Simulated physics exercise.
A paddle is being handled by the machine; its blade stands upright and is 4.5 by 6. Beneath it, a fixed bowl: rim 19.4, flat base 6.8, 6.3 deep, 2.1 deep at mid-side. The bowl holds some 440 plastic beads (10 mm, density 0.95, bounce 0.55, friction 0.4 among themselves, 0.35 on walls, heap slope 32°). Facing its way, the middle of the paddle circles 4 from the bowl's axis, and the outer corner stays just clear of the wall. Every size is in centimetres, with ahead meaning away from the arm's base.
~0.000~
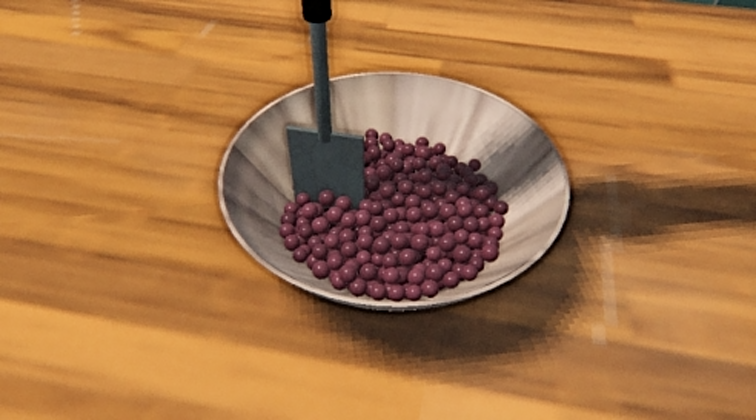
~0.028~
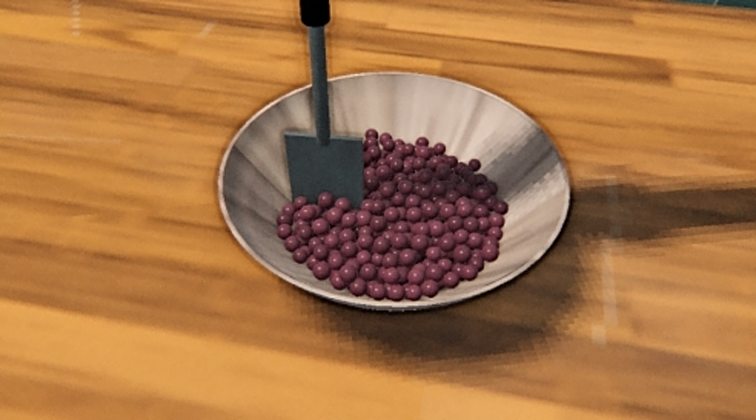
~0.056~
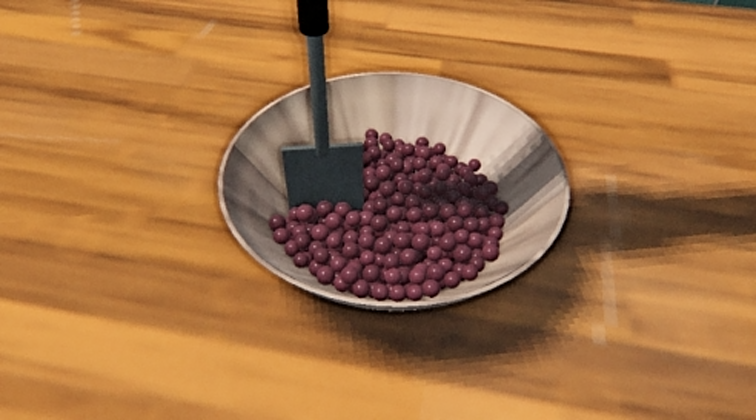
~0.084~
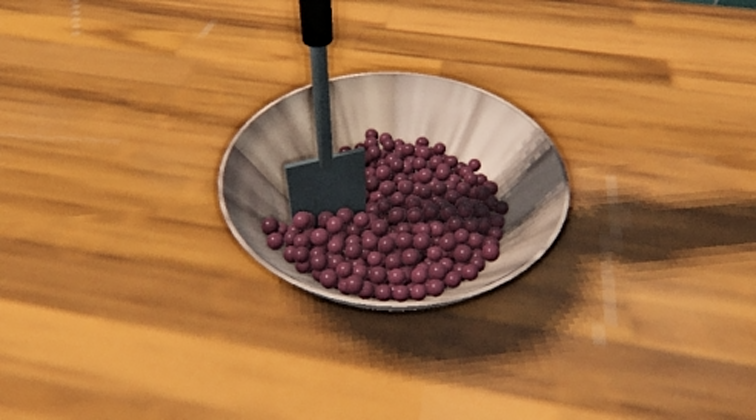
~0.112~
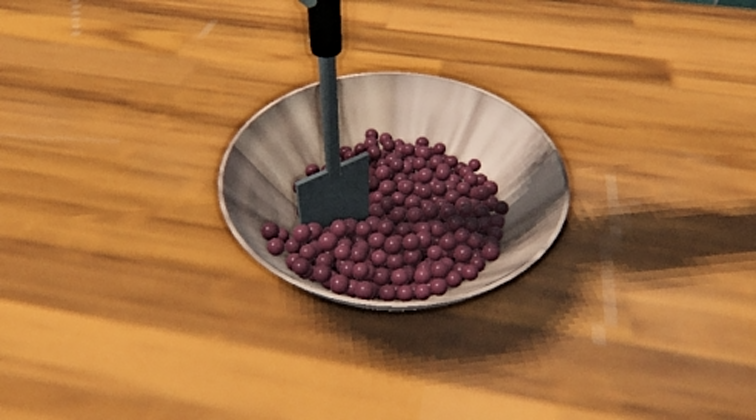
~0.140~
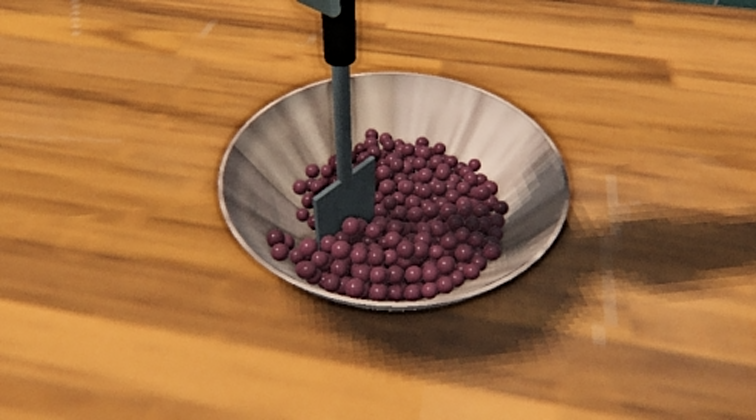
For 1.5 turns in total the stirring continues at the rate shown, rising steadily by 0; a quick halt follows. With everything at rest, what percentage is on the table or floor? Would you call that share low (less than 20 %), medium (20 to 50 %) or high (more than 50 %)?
I would call it low.
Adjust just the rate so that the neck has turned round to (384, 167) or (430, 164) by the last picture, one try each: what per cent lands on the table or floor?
Some 20 and 40 %.
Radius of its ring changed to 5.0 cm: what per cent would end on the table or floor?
Around 5 in a hundred.
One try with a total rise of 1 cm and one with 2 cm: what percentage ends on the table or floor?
Roughly 0 percent, then roughly 0 percent.
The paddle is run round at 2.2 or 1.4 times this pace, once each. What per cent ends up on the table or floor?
It would be some 40 and 15 percent respectively.
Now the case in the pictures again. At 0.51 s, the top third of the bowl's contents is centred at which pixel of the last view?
Centre of upper third: Approx. (413, 130) px.
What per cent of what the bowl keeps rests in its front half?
Close to 40 in a hundred.
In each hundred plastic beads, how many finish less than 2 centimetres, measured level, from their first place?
That comes to some 10 per cent.
By 0.51 s, 248° round, highest piece 8 above the table; 434 in the bowl, 1 on the table or floor, 3 in flight or on the tool.
By 0.89 s, 76° round, highest piece 8 above the table; 432 in the bowl, 6 on the table or floor.
By 1.27 s, 180° round, highest piece 6 above the table; 431 in the bowl, 7 on the table or floor.
By 1.97 s, 180° round, highest piece 6 above the table; 431 in the bowl, 7 on the table or floor.
Final count, 431 in the bowl, 7 on the table or floor. That is 2 % on the table or floor.
